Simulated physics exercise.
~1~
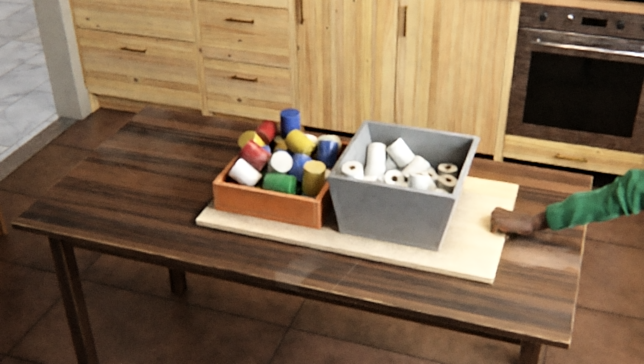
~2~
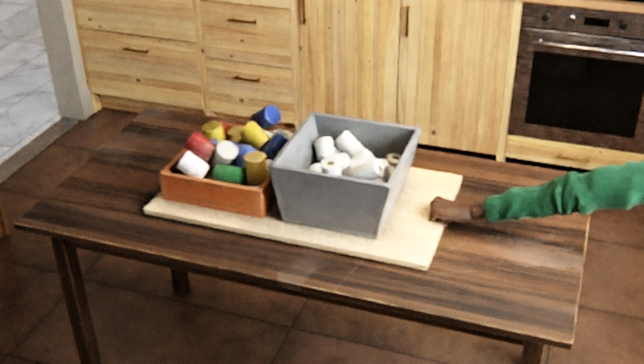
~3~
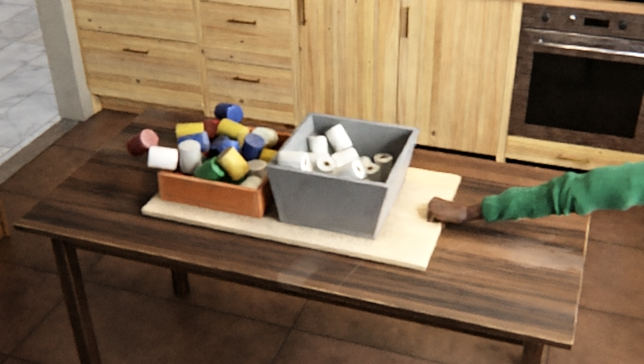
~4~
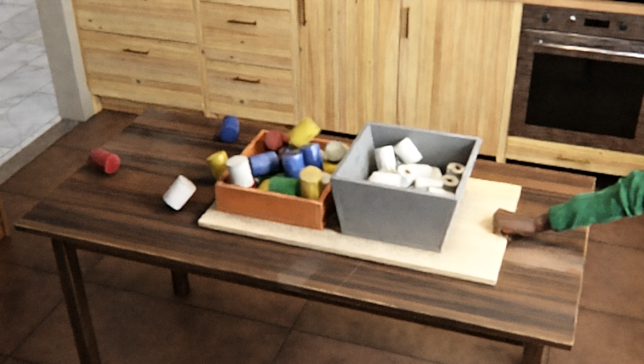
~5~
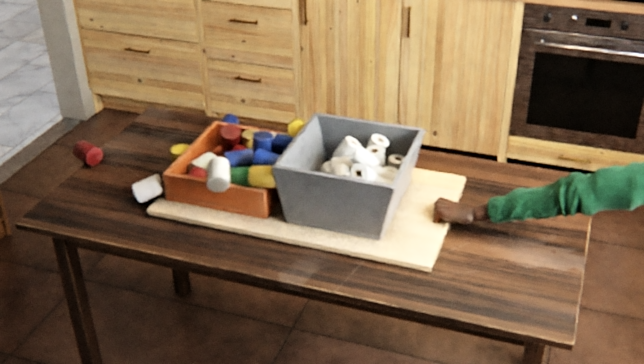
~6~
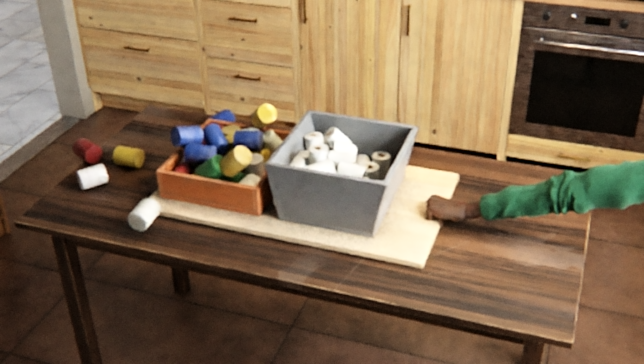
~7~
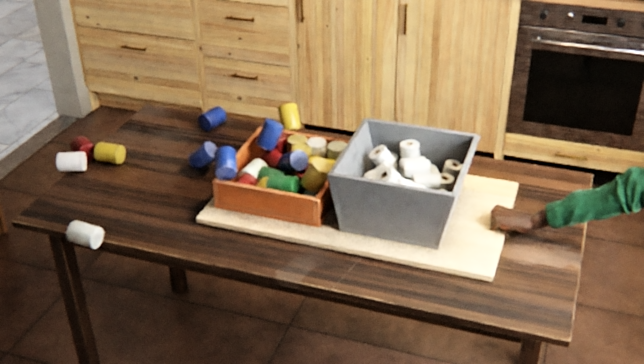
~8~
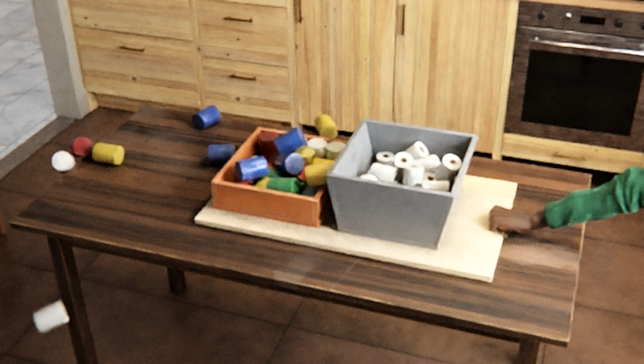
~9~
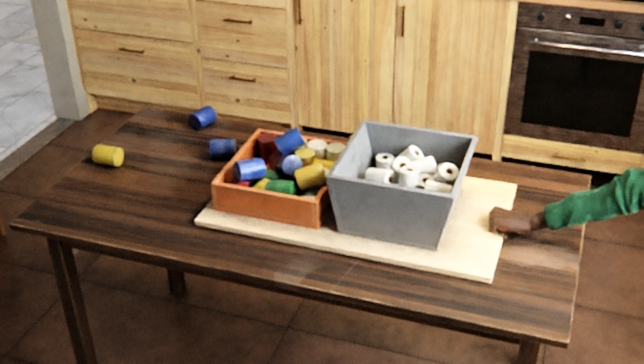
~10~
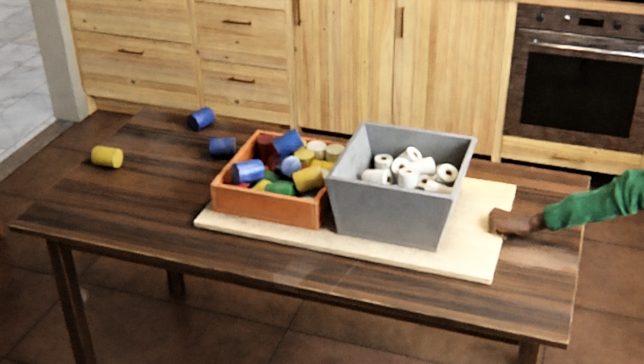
Colorful jars tumbled out of an orange tray as a green-sleeved arm shook the board beneath it left and right; some rolled off the table, while the white rolls stayed in the grey tray, and three jars were left lying on the tabletop.
